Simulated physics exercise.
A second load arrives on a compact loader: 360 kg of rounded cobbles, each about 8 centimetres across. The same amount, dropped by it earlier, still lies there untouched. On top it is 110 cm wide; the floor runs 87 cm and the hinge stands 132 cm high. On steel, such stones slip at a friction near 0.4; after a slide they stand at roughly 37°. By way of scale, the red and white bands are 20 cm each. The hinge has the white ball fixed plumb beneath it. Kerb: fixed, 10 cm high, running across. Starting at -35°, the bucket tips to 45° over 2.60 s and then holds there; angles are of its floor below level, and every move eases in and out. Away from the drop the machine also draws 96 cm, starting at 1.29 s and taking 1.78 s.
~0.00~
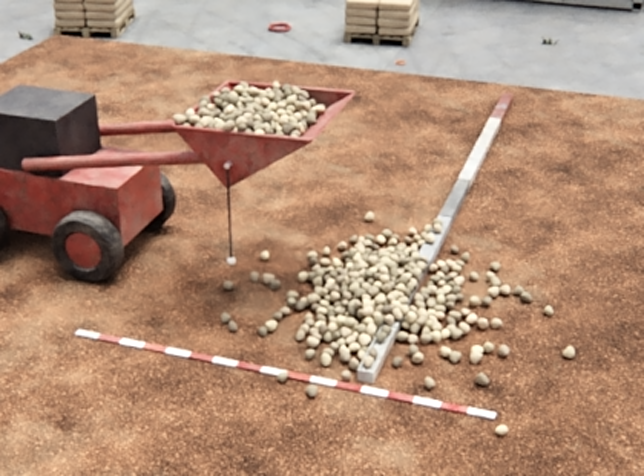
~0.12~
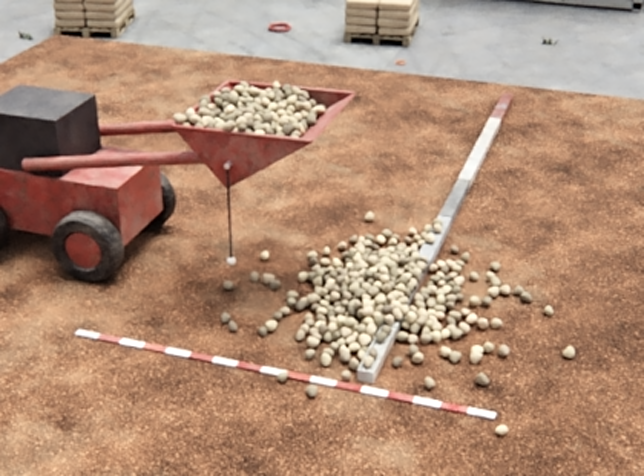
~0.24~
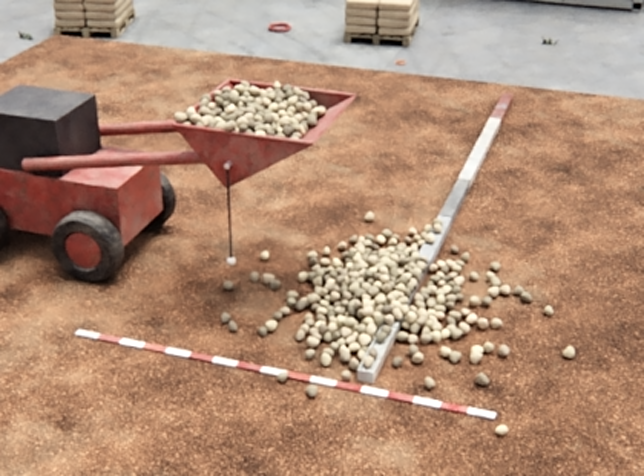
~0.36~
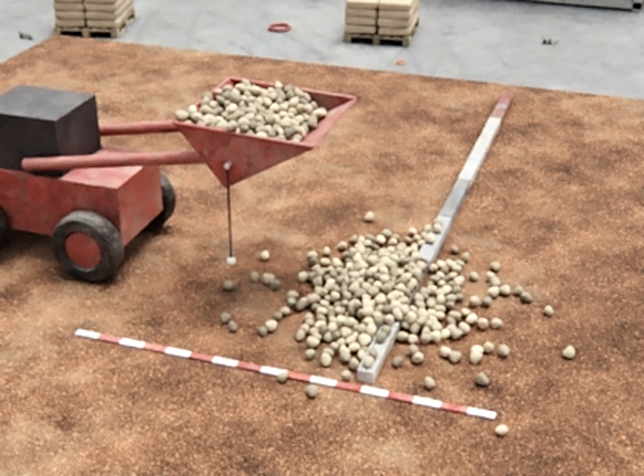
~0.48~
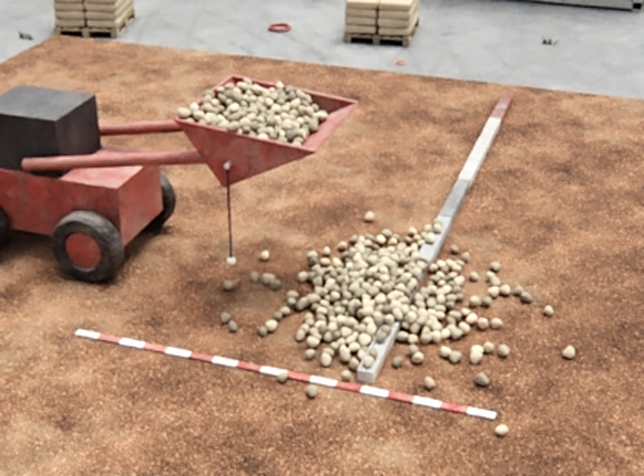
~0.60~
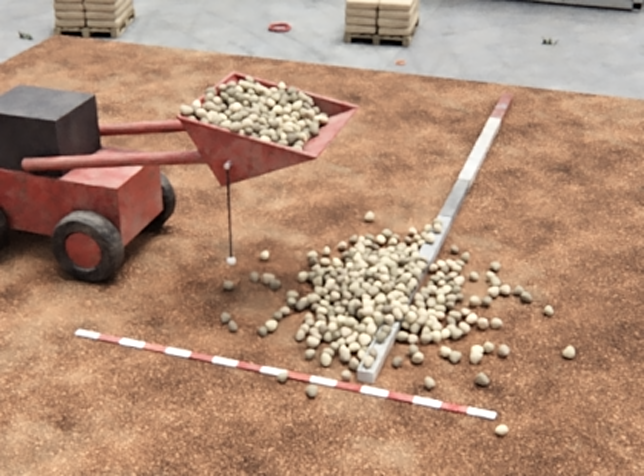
In the video, a red machine holds a bucket of pale round stones above brown ground, beside a heap lying across a long kerb. The bucket tilts slightly, its front lip lowering a little, while the stones inside shift faintly.
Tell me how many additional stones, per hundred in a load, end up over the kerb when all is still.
Some 0 in every hundred.
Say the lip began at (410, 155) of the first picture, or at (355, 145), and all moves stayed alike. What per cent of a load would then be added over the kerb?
Roughly 40 and 5 per cent, in that order.
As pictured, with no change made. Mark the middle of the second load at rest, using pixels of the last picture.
In the last view, somewhere near (296, 274).
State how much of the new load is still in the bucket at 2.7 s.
About 0 per cent.
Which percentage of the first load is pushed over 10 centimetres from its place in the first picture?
0 %.
After 2.0 s the floor is at 33°; in per cent of one load, 57 in the bucket, 123 on this side of the kerb, 19 over the kerb; the foremost stones are at (518, 342).
After 2.7 s the floor is at 45°; in per cent of one load, 0 in the bucket, 181 on this side of the kerb, 19 over the kerb; the foremost stones are at (518, 342).
After 3.5 s the floor is at 45°; in per cent of one load, 0 in the bucket, 181 on this side of the kerb, 19 over the kerb; the foremost stones are at (518, 342).
After 6.1 s the floor is at 45°; in per cent of one load, 0 in the bucket, 181 on this side of the kerb, 19 over the kerb; the foremost stones are at (518, 342). Net gain over the kerb, 0.
